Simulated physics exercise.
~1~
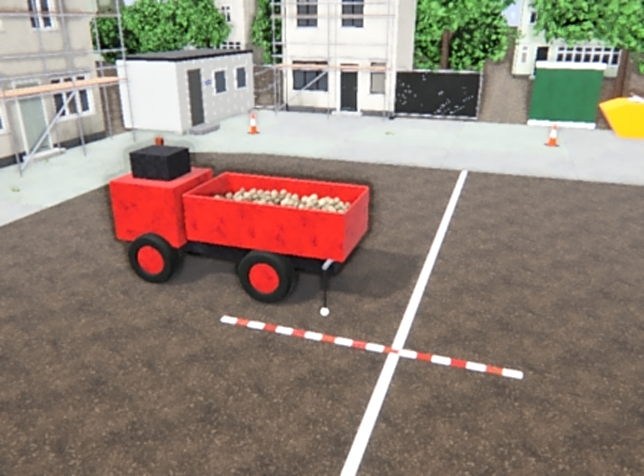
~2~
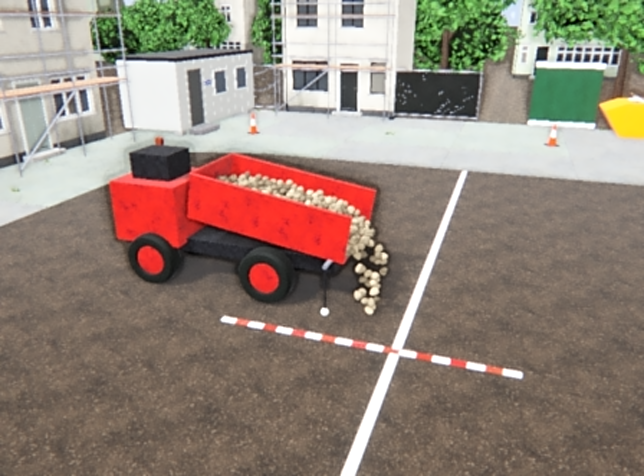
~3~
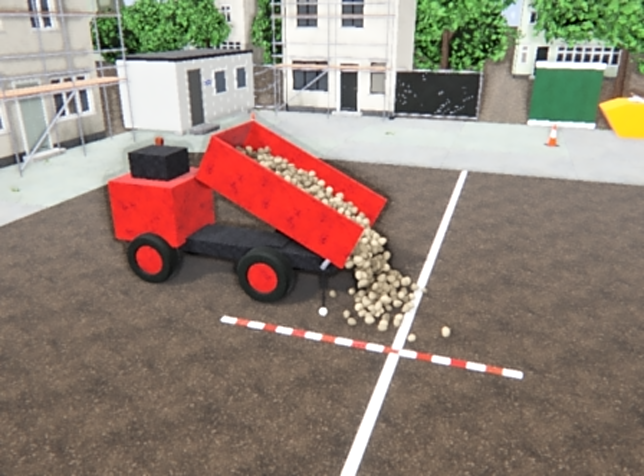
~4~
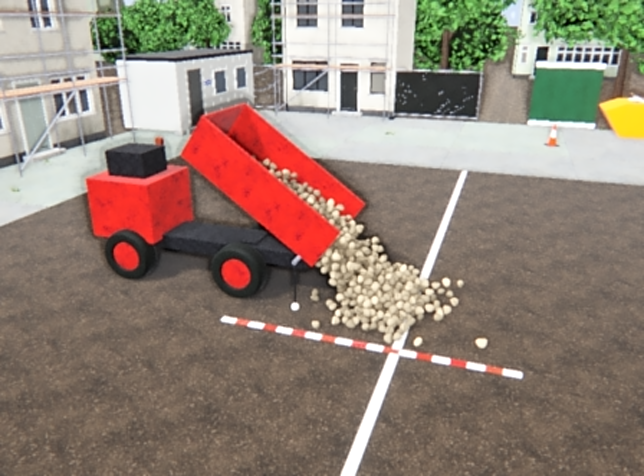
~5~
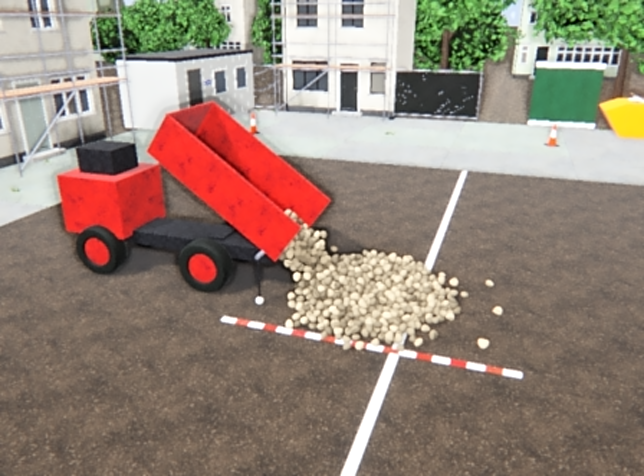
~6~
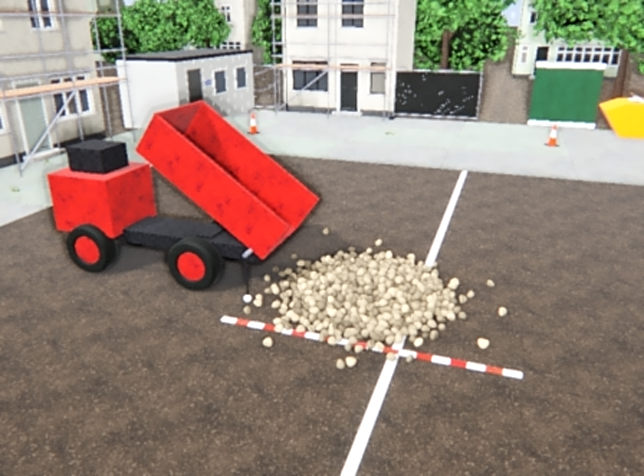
A red truck tips its bed, pours out pale stones, and rolls left, leaving a heap.
